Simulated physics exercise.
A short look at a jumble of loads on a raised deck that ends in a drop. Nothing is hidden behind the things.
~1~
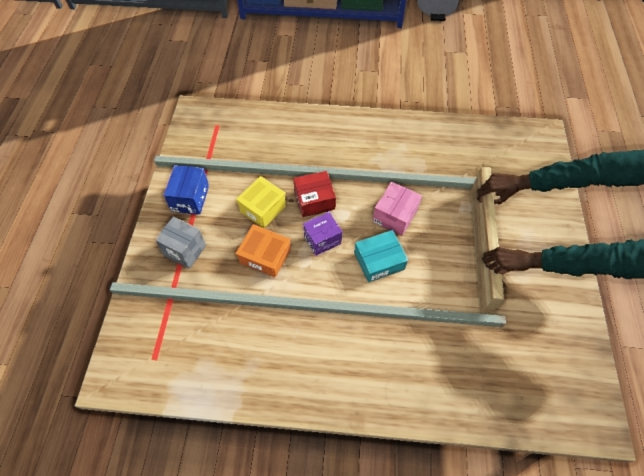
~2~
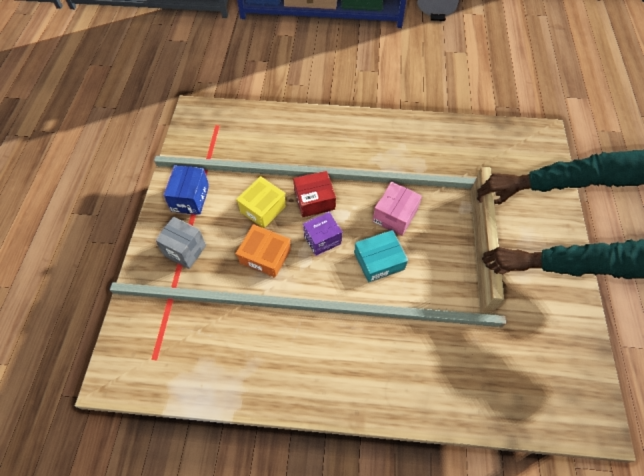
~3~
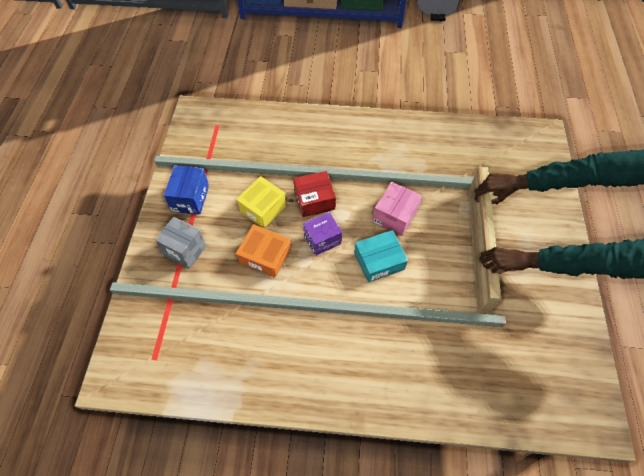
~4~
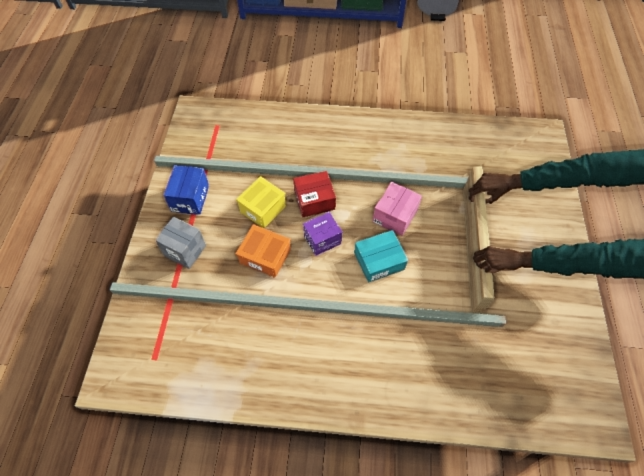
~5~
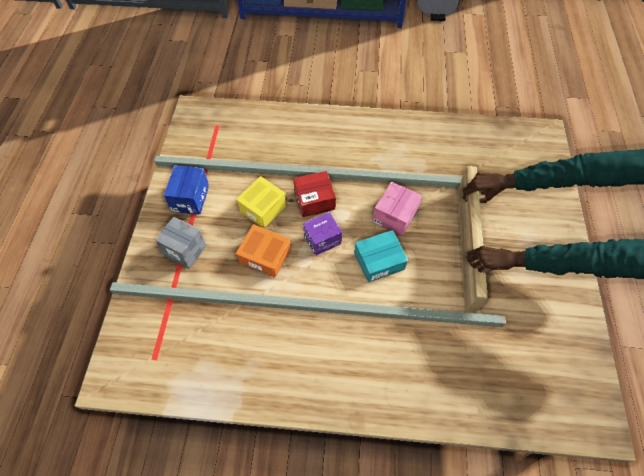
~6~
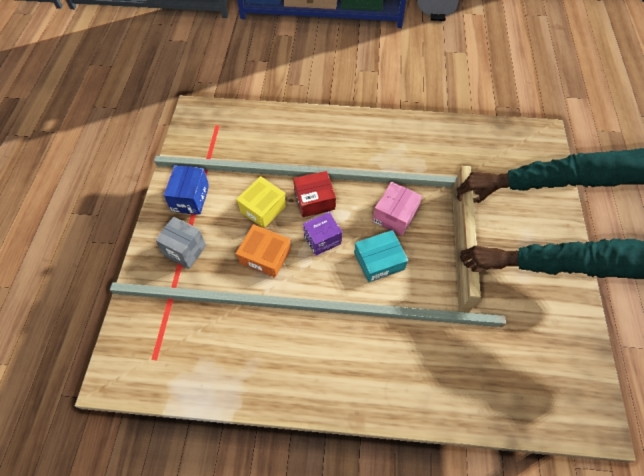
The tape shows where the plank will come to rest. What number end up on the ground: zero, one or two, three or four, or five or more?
The number that fall off is three or four.
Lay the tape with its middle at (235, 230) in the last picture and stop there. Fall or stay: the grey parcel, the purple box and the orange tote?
The grey parcel survives; the purple box holds on; the orange tote does not fall.
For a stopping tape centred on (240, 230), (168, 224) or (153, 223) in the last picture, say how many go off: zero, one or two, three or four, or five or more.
Taking them in turn, just one or two; five or more; five or over.
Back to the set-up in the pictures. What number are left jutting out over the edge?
The number is 2.
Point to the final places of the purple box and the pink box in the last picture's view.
The purple box at (140, 209), the pink box at (177, 198).
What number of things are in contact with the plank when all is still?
The number is 2.
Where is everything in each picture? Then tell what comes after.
The first picture shows blue parcel (187, 190); grey parcel (181, 243); yellow tote (262, 203); plank (485, 238); tape (190, 226).
The second picture shows grey parcel (182, 243); purple box (323, 234).
The third picture shows yellow tote (262, 203); pink box (397, 209).
The fourth picture shows blue parcel (187, 190); turquoise parcel (380, 256).
The fifth picture shows grey parcel (182, 243); red parcel (315, 194).
The sixth picture shows blue parcel (187, 190); grey parcel (182, 243); yellow tote (262, 203); plank (465, 237); tape (190, 226).
A little later, none off yet; blue parcel at rest near (187, 190); grey parcel at rest near (182, 243); yellow tote shifted a little near (257, 203).
When it is over, the number that fall off is three or four; down, orange tote, yellow tote, grey parcel and blue parcel.
